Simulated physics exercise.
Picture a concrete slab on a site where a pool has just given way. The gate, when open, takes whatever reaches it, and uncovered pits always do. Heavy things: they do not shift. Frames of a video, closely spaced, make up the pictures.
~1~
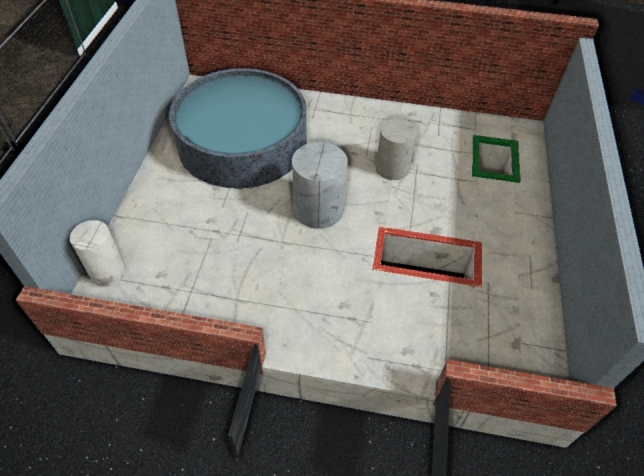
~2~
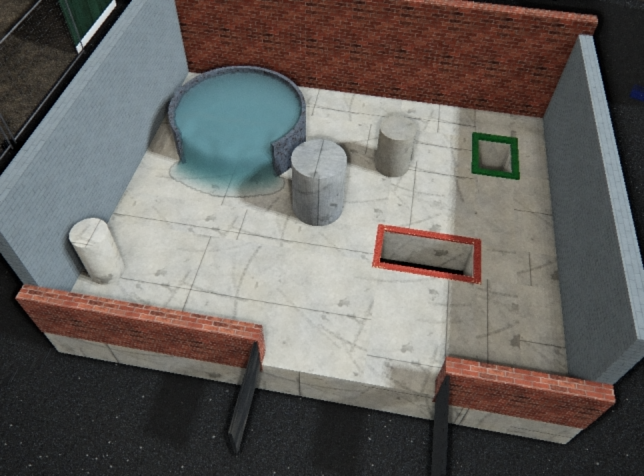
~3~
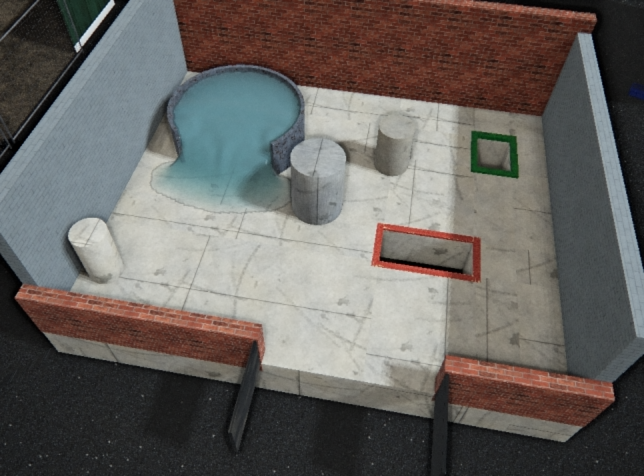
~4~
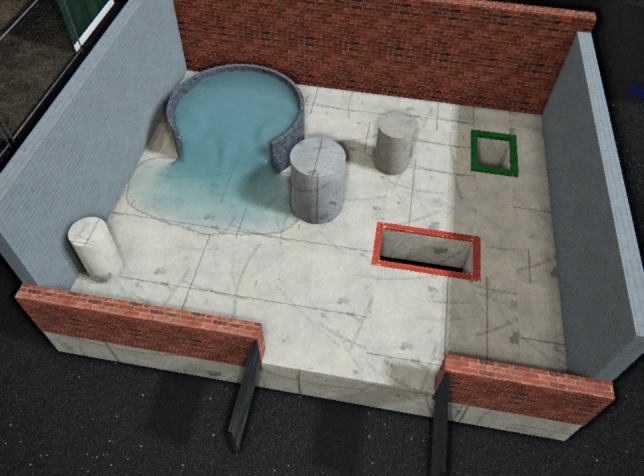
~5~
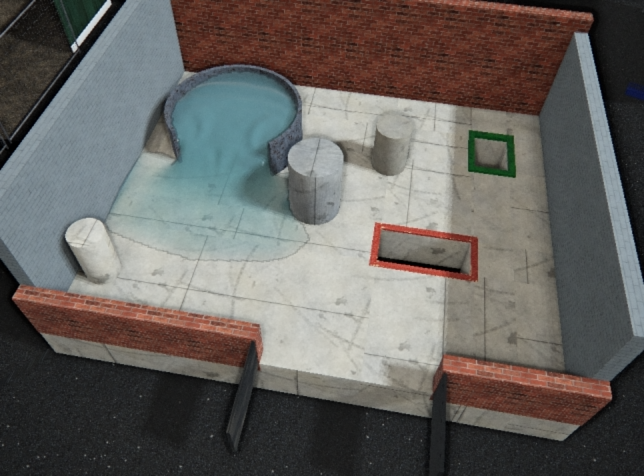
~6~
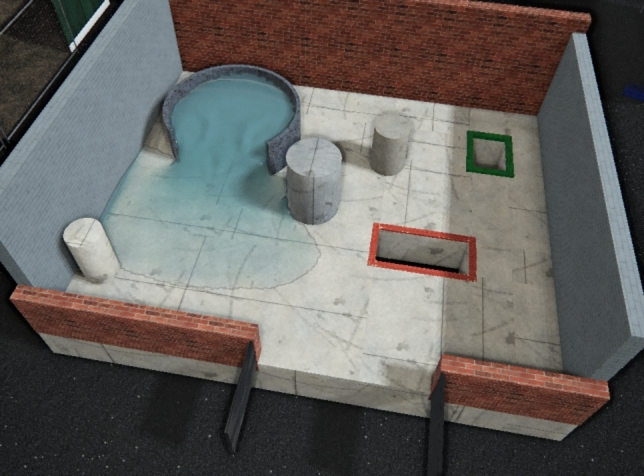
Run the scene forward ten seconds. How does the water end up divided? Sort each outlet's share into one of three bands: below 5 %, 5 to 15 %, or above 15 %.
Shares: The gate gets above 15 %; the red pit gets 5 to 15 %; the green pit gets below 5 %.
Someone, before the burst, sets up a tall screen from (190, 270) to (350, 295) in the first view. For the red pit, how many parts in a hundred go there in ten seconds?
Result, red pit: Some 20 percent of the total.
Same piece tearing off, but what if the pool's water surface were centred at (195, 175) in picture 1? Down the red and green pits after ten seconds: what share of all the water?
Tally in per cent - red pit 20; green pit 2.
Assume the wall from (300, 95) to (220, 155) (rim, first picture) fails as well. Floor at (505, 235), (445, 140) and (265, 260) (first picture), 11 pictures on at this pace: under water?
Taking them in order, I'd say swamped, swamped and swamped.
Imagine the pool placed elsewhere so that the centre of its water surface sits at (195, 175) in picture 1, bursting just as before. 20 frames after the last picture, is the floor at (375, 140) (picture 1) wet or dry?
Outcome noted: Unreached.
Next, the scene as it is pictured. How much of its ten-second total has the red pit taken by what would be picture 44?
Share at that point: Close to 45 in a hundred.
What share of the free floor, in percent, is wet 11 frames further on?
Roughly 40 %.
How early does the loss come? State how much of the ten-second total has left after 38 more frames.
Around 65 percent.
A moment on, water covers 35 % of the floor; the gate 0 %, the red pit 0 %, the green pit 0 %.
Next, water covers 40 % of the floor; the gate 4 %, the red pit 0 %, the green pit 0 %.
Then, water covers 40 % of the floor; the gate 11 %, the red pit 0 %, the green pit 0 %.
Later, water covers 65 % of the floor; the gate 18 %, the red pit 5 %, the green pit 0 %.
In the end, water covers 95 % of the floor; the gate 25 %, the red pit 11 %, the green pit 0 %.
